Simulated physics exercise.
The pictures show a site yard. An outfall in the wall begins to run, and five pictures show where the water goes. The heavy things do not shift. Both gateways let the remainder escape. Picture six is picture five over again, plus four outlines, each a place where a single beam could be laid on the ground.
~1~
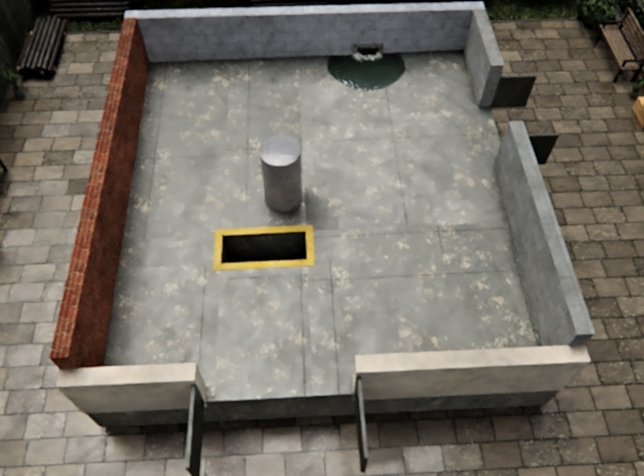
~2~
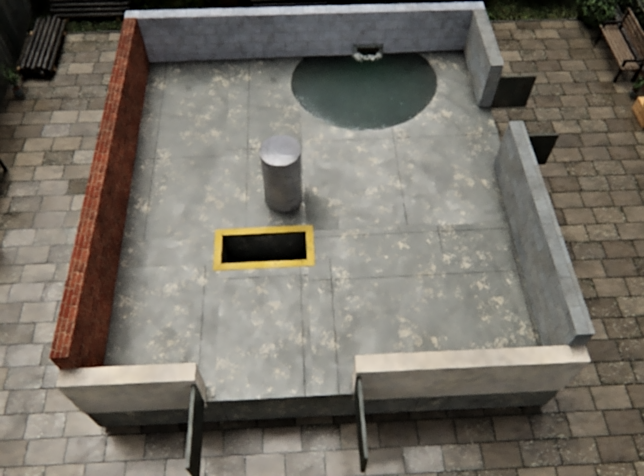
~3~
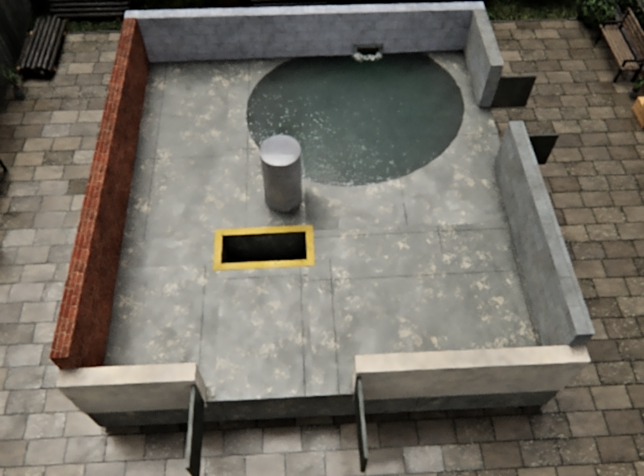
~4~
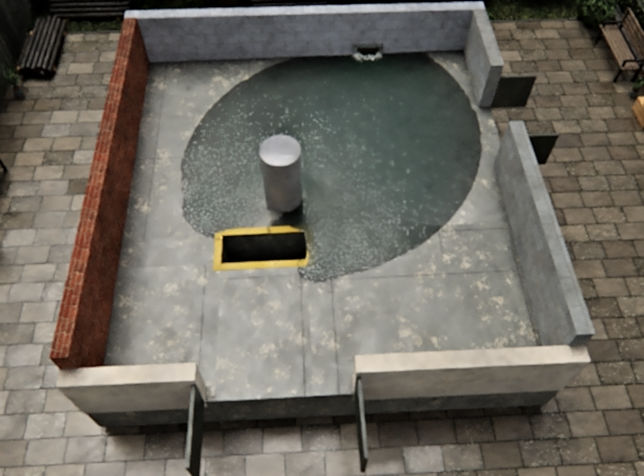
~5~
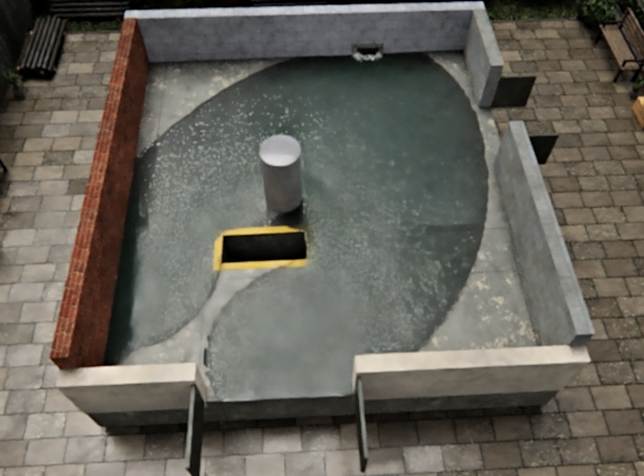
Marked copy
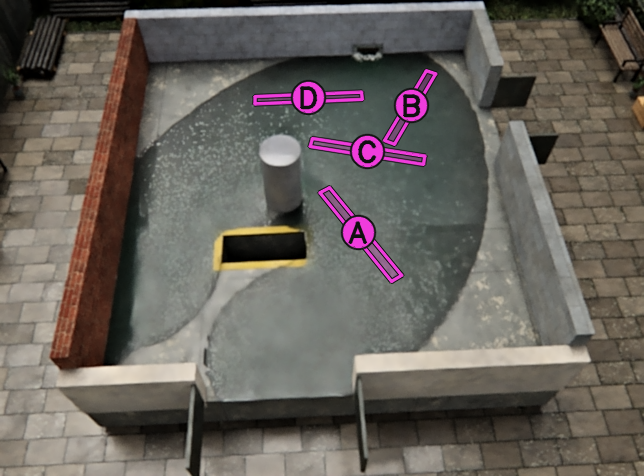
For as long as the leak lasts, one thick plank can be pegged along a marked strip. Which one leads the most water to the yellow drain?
B.
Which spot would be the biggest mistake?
Here it is spot C.
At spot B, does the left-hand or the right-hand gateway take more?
More leaves on the left.
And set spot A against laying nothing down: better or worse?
Worse.
On the marked copy, A from (324, 190) to (396, 278); B from (389, 142) to (430, 72); C from (311, 142) to (424, 160); D from (255, 100) to (361, 95).
If A is chosen, about 12 % of the stream runs into the yellow drain, about 87 % out by the gates.
If B is chosen, about 24 % of the stream runs into the yellow drain, about 76 % out by the gates.
If C is chosen, about 7 % of the stream runs into the yellow drain, about 93 % out by the gates.
If D is chosen, about 13 % of the stream runs into the yellow drain, about 86 % out by the gates.
